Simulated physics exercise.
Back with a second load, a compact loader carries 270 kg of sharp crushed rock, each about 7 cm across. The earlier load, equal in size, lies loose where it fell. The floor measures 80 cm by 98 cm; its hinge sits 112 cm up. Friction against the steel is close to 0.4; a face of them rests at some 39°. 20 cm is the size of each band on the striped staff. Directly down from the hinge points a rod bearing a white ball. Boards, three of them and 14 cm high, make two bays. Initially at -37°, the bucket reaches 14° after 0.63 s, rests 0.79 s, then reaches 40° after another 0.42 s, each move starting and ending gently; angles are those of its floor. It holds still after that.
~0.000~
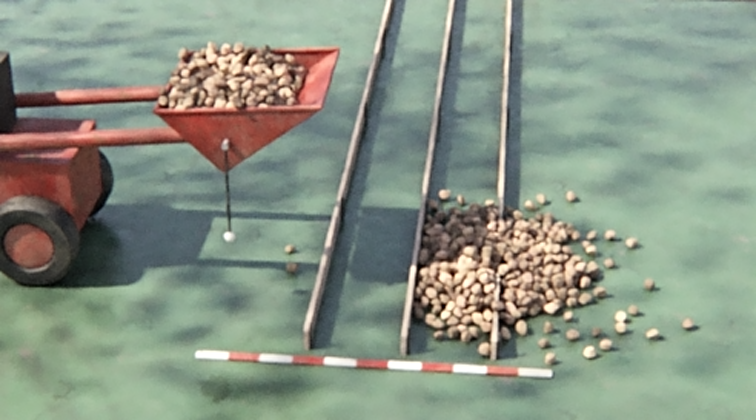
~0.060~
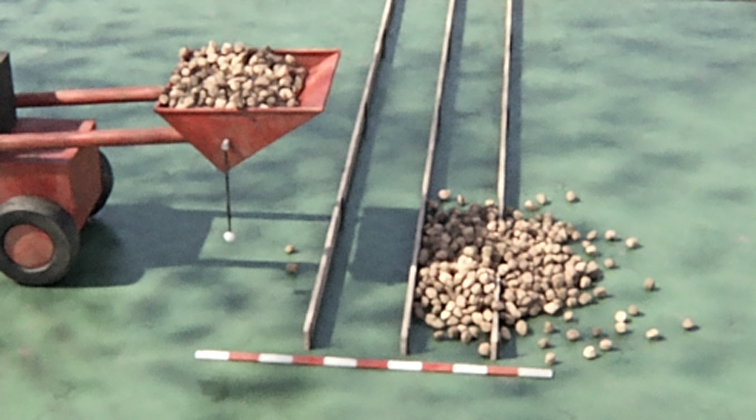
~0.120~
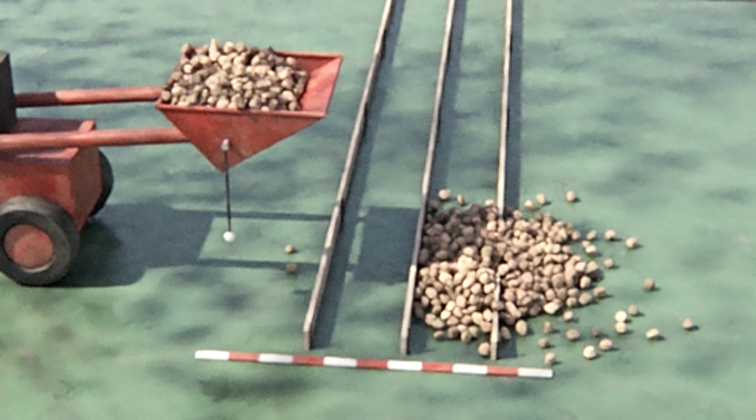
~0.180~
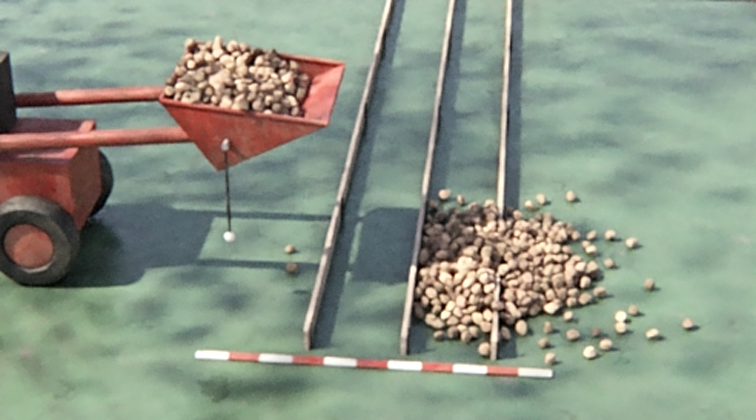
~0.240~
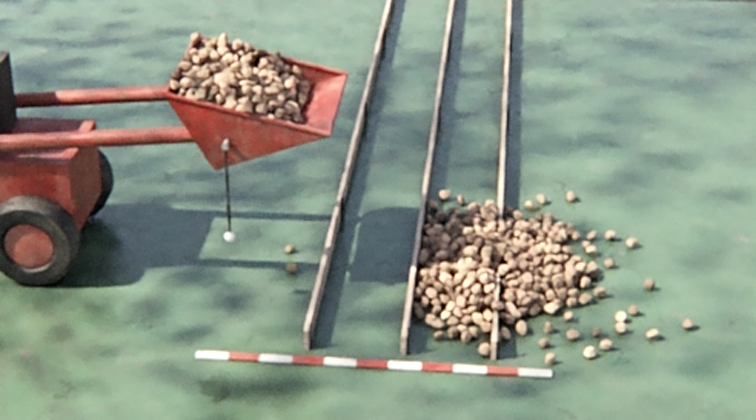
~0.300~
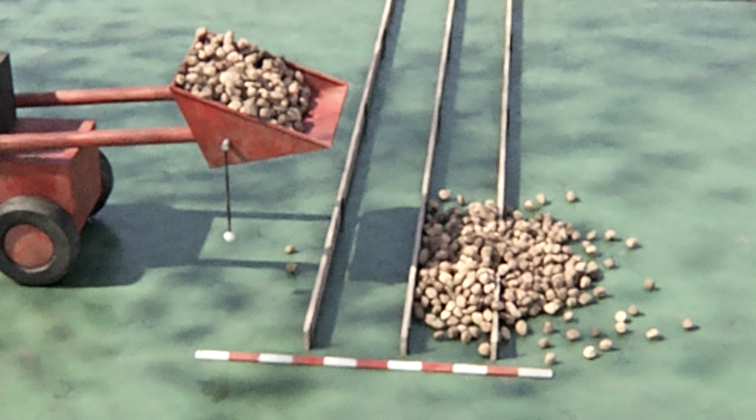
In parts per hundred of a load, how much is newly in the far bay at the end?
Roughly 2 parts in a hundred.
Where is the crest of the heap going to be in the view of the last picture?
The top of the heap sits near (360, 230).
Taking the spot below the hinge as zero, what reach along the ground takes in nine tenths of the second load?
About 110 cm.
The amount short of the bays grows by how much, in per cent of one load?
About 15 percent.
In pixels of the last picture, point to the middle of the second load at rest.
Roughly at pixel (363, 251).
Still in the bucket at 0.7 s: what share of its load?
Some 100 percent, roughly.
After 0.5 s the floor is at 6°; in per cent of one load, 100 in the bucket, 61 in the far bay, 39 past the last board; the foremost stones are at (638, 296).
After 0.7 s the floor is at 14°; in per cent of one load, 100 in the bucket, 1 short of the bays, 61 in the far bay, 39 past the last board; the foremost stones are at (638, 296).
After 2.3 s the floor is at 40°; in per cent of one load, 14 in the bucket, 16 short of the bays, 69 in the near bay, 61 in the far bay, 39 past the last board; the foremost stones are at (638, 296).
After 4.8 s the floor is at 40°; in per cent of one load, 0 in the bucket, 13 short of the bays, 84 in the near bay, 63 in the far bay, 39 past the last board; the foremost stones are at (638, 296). Net gain in the far bay, 2.
